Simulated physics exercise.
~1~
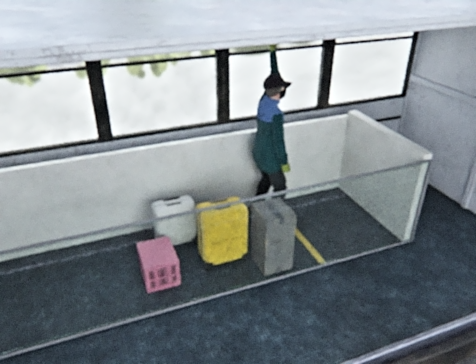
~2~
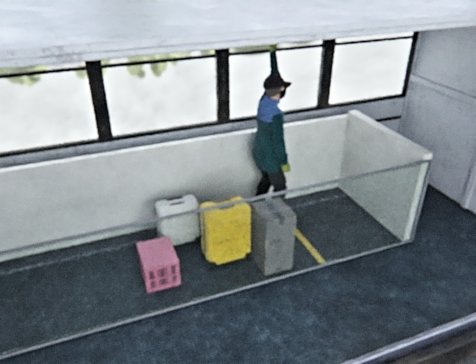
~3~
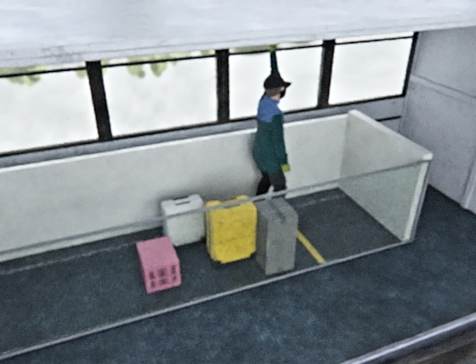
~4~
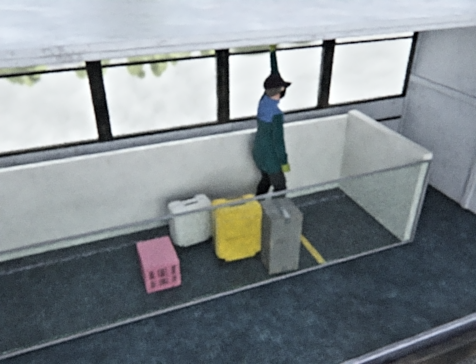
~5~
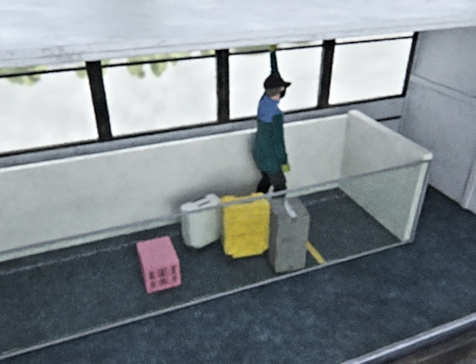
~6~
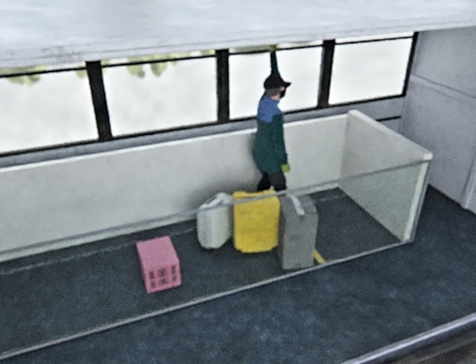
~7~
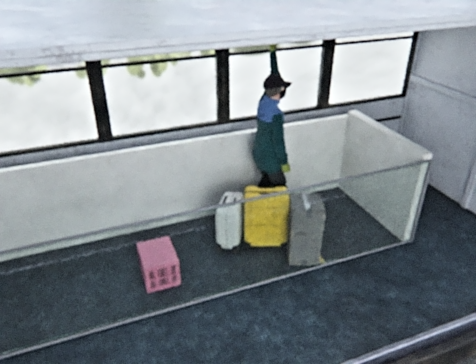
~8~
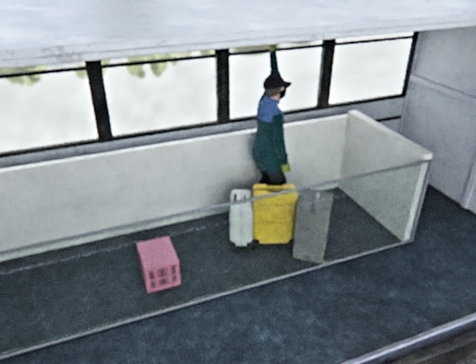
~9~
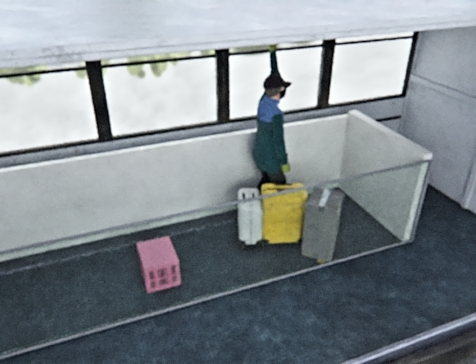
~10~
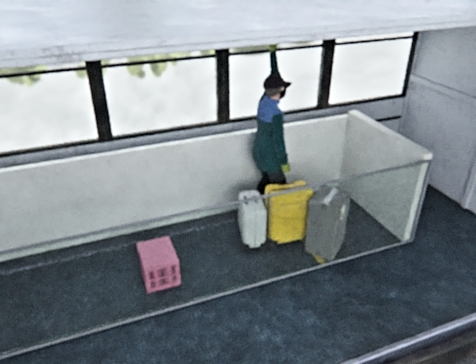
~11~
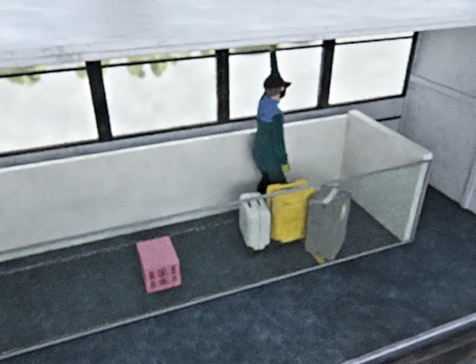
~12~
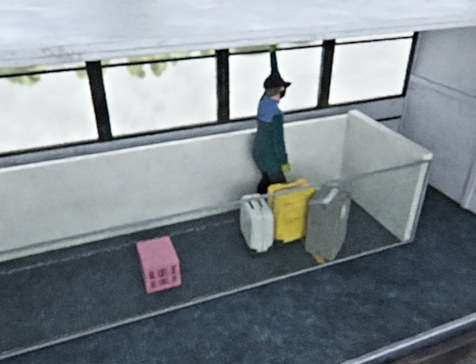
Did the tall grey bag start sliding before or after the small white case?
The tall grey bag started sliding after the small white case, which was already moving to the right.
In a luggage bay below a row of windows, a person in a cap stood still as the white and yellow cases slid right, followed by the tall grey bag, which stopped past the yellow line while the pink crate stayed put.
